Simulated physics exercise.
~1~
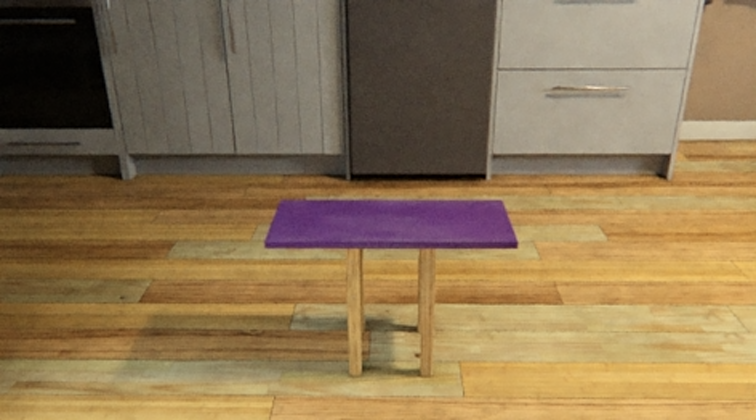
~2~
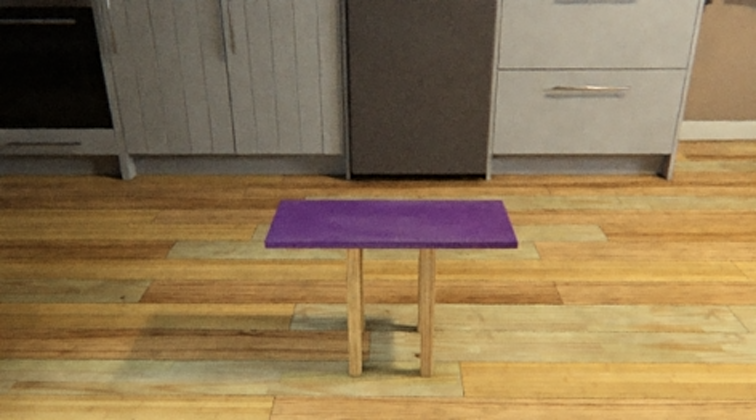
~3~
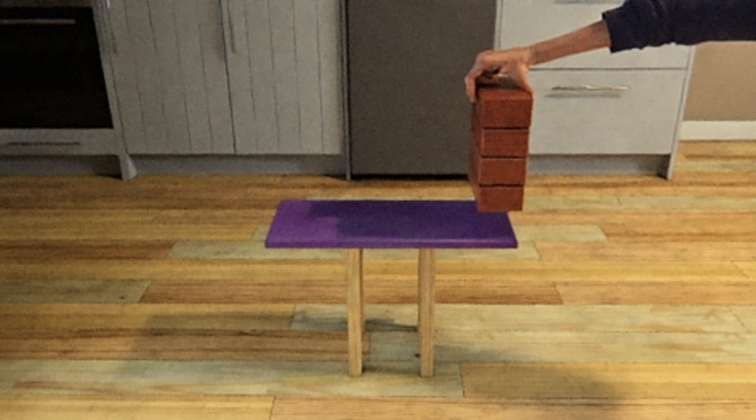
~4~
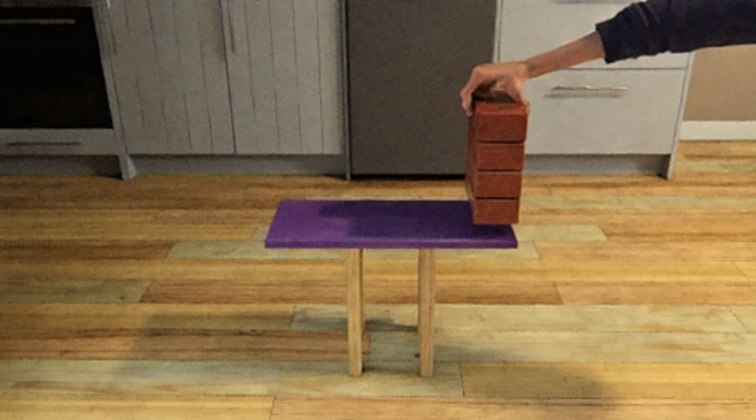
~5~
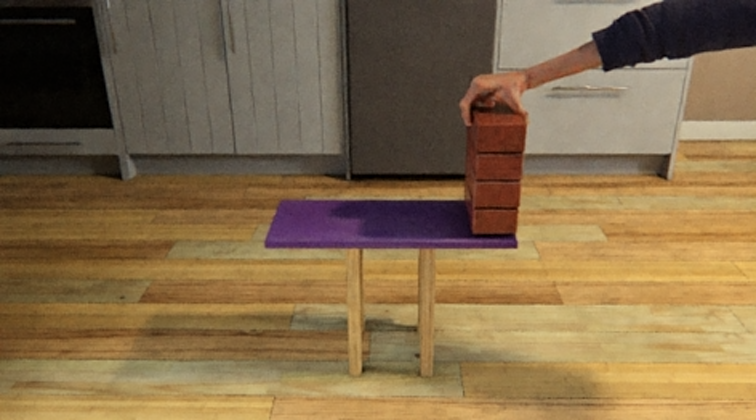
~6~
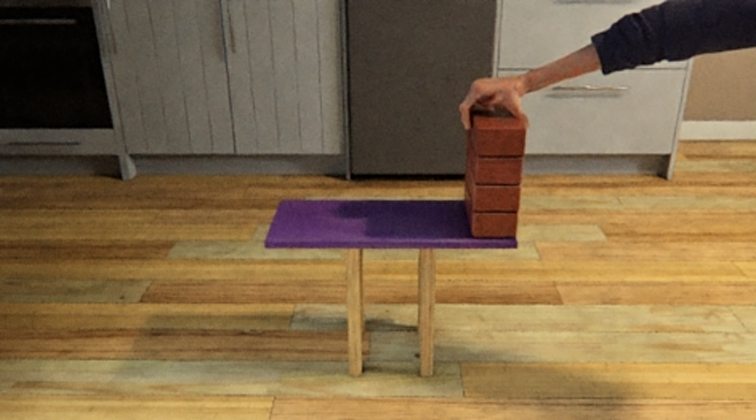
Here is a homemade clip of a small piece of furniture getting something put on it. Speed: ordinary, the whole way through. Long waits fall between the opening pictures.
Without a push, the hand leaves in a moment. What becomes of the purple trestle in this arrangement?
It topples.
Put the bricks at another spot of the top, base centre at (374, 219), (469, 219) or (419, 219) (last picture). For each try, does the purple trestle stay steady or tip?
Try one it remains upright, try two it tumbles over, try three it remains upright.
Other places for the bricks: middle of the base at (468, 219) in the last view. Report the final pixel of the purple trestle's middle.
At rest at (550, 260).
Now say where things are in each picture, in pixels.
The first picture shows purple trestle (391, 223).
The second picture shows purple trestle (391, 223).
The third picture shows still on the way; purple trestle (391, 223); bricks (498, 142).
The fourth picture shows still on the way; purple trestle (391, 223); bricks (493, 155).
The fifth picture shows still on the way; purple trestle (391, 223); bricks (492, 165).
The sixth picture shows in place, still held; purple trestle (391, 223); bricks (492, 168).
Then, 0.58 s after the last picture, purple trestle tipped 40° from how it was near (499, 231).
At rest, the purple trestle overbalances, near (546, 265).
